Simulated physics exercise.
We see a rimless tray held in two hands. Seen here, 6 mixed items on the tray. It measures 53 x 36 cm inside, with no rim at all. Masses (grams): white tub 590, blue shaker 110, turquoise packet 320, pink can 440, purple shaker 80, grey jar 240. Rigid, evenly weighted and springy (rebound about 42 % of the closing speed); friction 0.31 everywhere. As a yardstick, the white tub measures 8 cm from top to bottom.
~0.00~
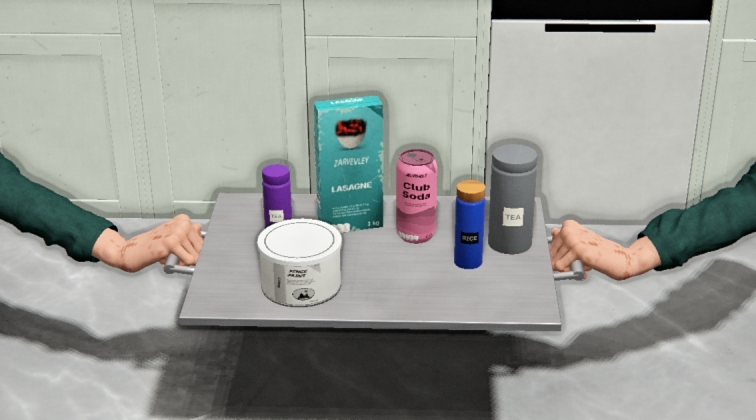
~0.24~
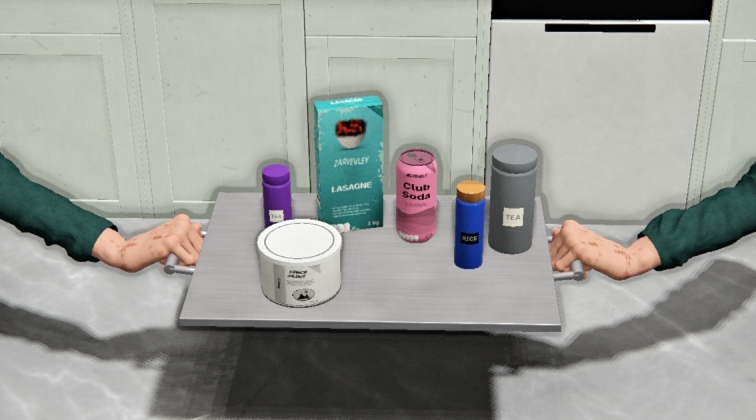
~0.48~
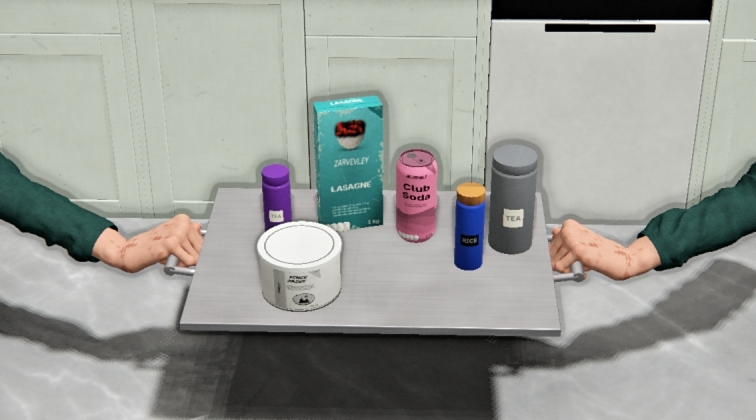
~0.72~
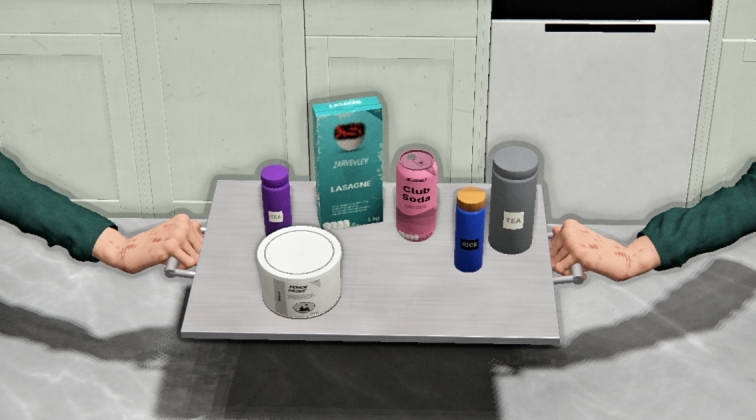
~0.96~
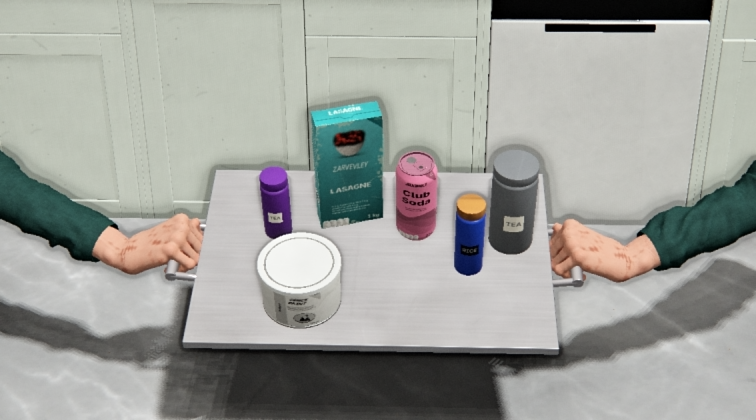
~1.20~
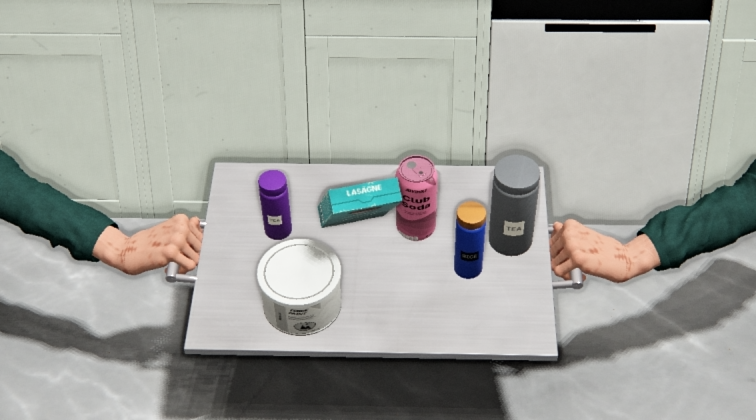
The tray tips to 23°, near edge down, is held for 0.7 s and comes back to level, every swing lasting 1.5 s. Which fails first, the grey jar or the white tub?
Of the two named, the second: The white tub.
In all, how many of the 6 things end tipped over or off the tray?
6 of them.
By 1.70 s, tray tilted 23°, near edge down; white tub and turquoise packet now off the tray; grey jar 13 cm from its spot near (517, 278); blue shaker 13 cm from its spot.
By 2.10 s, tray tilted 23°, near edge down; blue shaker, pink can, purple shaker and grey jar now off the tray.
By 2.90 s, tray tilted 16°, near edge down.
When it is over (4.3 s), off the tray, white tub, blue shaker, turquoise packet, pink can, purple shaker and grey jar. Grey jar went at 1.86 s; white tub went at 1.50 s.
